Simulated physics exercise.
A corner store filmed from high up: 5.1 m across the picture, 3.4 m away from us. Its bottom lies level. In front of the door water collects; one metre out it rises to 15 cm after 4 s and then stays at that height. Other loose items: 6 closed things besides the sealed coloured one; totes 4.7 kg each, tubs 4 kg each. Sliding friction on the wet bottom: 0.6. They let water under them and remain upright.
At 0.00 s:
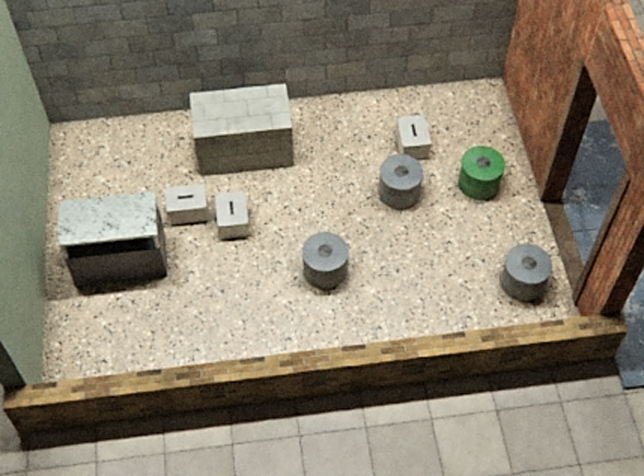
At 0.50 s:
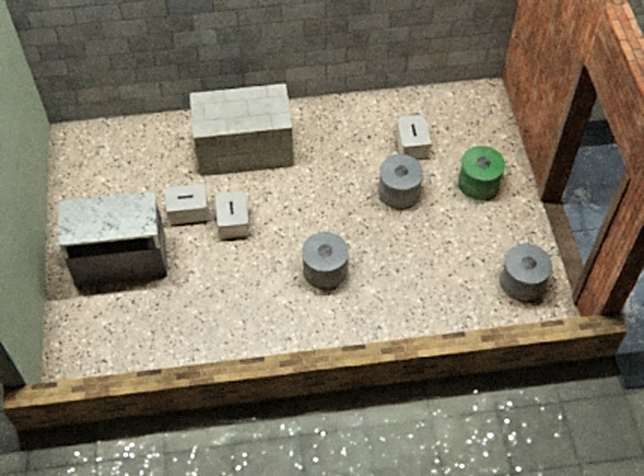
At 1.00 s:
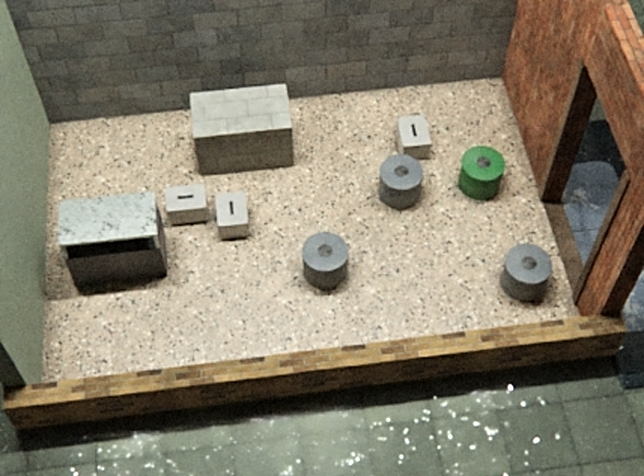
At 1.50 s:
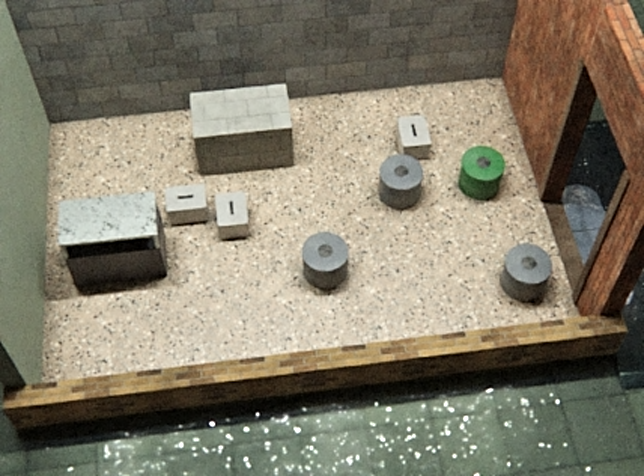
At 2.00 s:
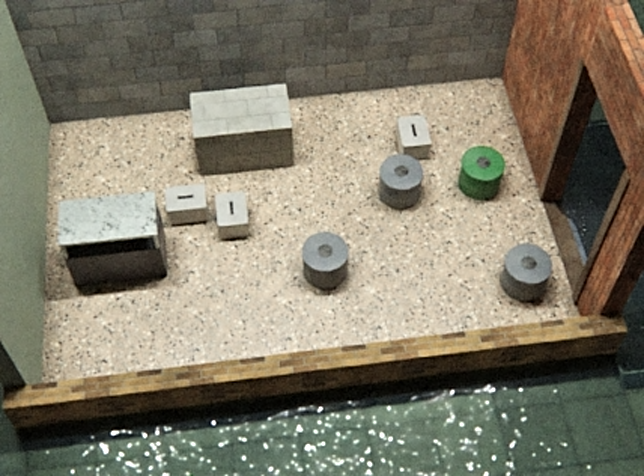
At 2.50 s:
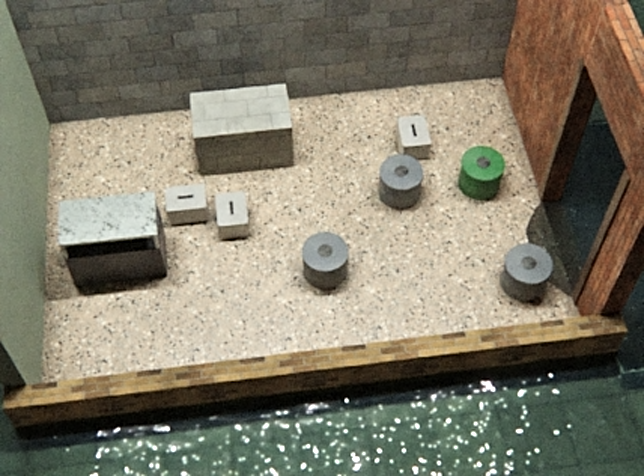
A corner store with a pale speckled floor, grey block back wall and brick doorway at right is seen from high up. A green tub stands at right near three grey ones, with small pale totes, a larger grey block at the back and a dark-fronted counter at left. Glinting water spreads over the paving outside, darkens, and edges in through the doorway, while the objects and camera stay still.
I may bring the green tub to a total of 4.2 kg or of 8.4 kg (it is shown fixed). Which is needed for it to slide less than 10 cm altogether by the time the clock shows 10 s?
It is steadied by only the greater weight.
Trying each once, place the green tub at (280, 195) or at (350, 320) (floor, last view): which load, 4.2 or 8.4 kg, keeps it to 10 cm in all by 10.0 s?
No load; no load.
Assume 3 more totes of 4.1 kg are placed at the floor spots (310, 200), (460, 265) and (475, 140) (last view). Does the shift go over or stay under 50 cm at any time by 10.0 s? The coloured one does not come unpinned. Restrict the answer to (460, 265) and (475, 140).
Order as asked: Goes beyond / stays within.
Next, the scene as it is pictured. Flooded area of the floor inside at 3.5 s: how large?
That flooded area is roughly 1.5 m2.
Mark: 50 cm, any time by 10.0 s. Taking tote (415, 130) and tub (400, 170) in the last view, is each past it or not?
Falls short; exceeds it.
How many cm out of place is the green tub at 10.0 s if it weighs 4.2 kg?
Shift: Roughly 20 cm.
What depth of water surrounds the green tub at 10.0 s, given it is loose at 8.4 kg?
Close to 3 cm deep.
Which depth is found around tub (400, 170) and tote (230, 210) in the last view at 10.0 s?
Depths: Near 2 cm, then near 5 cm.
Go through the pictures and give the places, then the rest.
The green tub at (483, 163), on the bottom; 0.0 m2 under water; 0 of 7 have shifted, in the first frame.
The green tub at (483, 163) rests on the ground; 0.0 m2 under water; 0 of 7 have shifted, in the second frame.
The green tub at (483, 163) rests on the ground; 0.0 m2 under water; 0 of 7 have shifted, in the third frame.
The green tub at (483, 163), on the bottom; 0.0 m2 under water; 0 of 7 have shifted, in the fourth frame.
The green tub at (483, 163), on the bottom; water covers 0.0 m2; 0 of 7 have shifted, in the fifth frame.
The green tub at (483, 163), on the bottom; water covers 0.2 m2; 0 of 7 have shifted, in the sixth frame.
After 3.5 s the green tub would be 0 cm from its start with 4.2 kg and 0 cm from its start with 8.4 kg; 0 cm of water round it then.
After 4.5 s the green tub would be 0 cm from its start with 4.2 kg and 0 cm from its start with 8.4 kg; 2 cm of water round it then.
After 7.0 s the green tub would be 21 cm from its start with 4.2 kg and 0 cm from its start with 8.4 kg; 2 cm of water round it then.
After 10.0 s the green tub would be 21 cm from its start with 4.2 kg and 0 cm from its start with 8.4 kg; 3 cm of water round it then.
